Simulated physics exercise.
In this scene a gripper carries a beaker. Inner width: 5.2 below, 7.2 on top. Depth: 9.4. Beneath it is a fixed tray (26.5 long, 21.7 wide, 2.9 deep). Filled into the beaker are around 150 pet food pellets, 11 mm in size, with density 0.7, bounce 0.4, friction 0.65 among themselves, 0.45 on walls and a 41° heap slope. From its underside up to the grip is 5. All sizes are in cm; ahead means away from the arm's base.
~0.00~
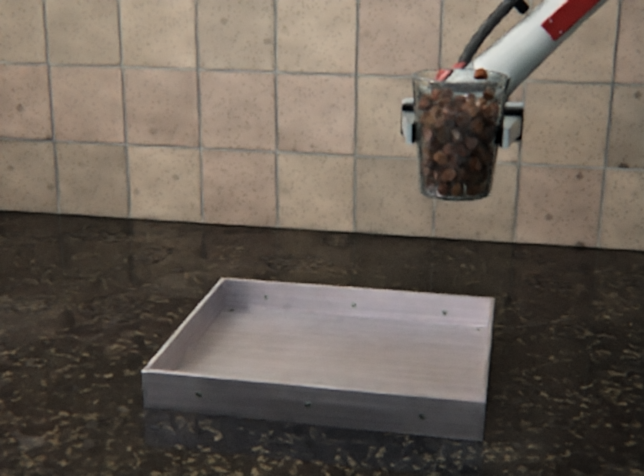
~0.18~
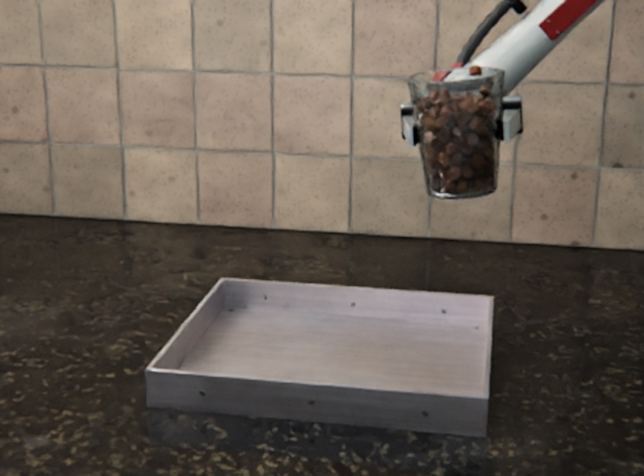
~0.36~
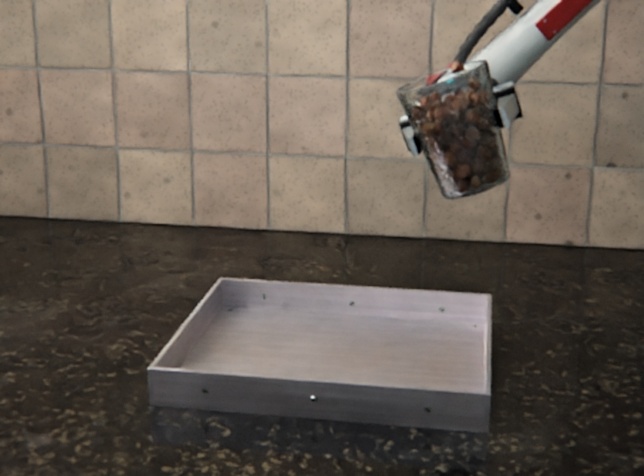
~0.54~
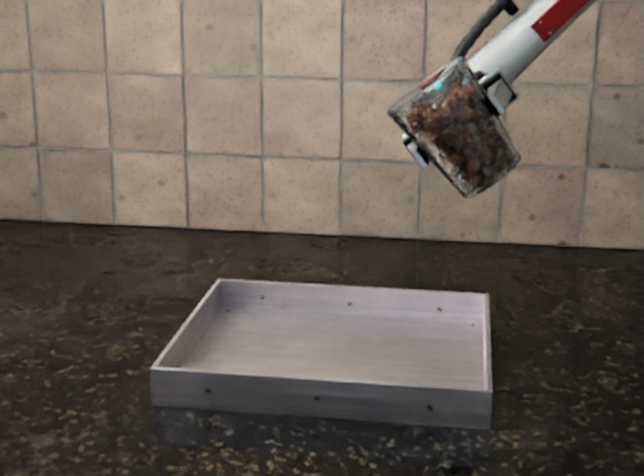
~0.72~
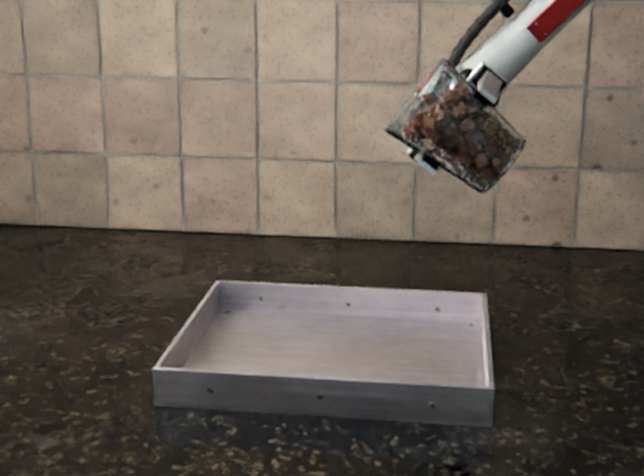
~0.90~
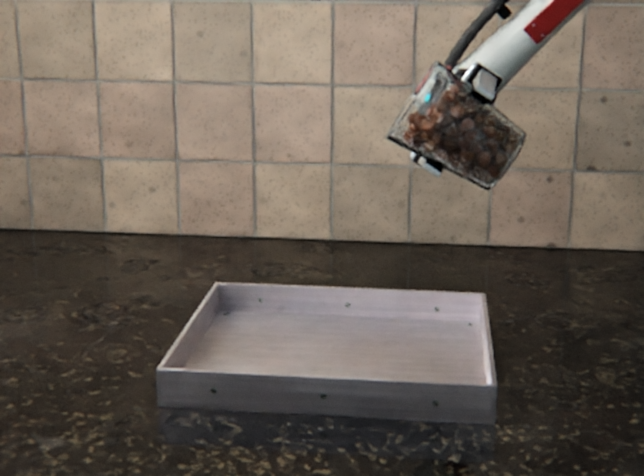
A clear beaker full of brown pellets, held by a robot gripper above an empty shallow tray, started upright and tilted steadily to the left until it leaned well over, with the pellets still inside.
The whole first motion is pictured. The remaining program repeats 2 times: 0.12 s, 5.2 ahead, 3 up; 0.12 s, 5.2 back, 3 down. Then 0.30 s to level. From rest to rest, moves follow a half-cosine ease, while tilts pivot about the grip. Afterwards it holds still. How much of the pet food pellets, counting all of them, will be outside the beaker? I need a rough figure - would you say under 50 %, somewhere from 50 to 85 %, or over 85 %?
I would say somewhere from 50 to 85 %.
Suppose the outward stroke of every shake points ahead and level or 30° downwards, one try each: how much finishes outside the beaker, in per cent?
Roughly 35 per cent, then 5 per cent.
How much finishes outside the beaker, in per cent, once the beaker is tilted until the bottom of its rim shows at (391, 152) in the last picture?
About 95 percent.
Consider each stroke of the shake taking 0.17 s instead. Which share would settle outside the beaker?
Estimate for that case: 15 %.
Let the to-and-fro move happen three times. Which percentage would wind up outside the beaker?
It would be near 80 per cent.
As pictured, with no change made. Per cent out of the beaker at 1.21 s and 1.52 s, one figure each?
Taking the two times in order, I'd say 50 and then 70 per cent.
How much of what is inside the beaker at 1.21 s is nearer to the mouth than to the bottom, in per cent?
About 30 percent.
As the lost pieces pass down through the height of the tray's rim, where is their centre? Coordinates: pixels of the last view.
About at (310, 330).
By 1.21 s, tilted 58° forward, highest piece 24 above the table; 74 in the beaker, 79 in flight or on a rim.
By 1.52 s, tilted 31° forward, highest piece 22 above the table; 104 in the tray, 44 in the beaker, 1 on the table or floor, 4 in flight or on a rim.
By 1.88 s, level, highest piece 23 above the table; 107 in the tray, 44 in the beaker, 2 on the table or floor.
By 2.93 s, level, highest piece 23 above the table; 107 in the tray, 44 in the beaker, 2 on the table or floor.
Final count, 107 in the tray, 44 in the beaker, 2 on the table or floor. That is 71 % outside the beaker.
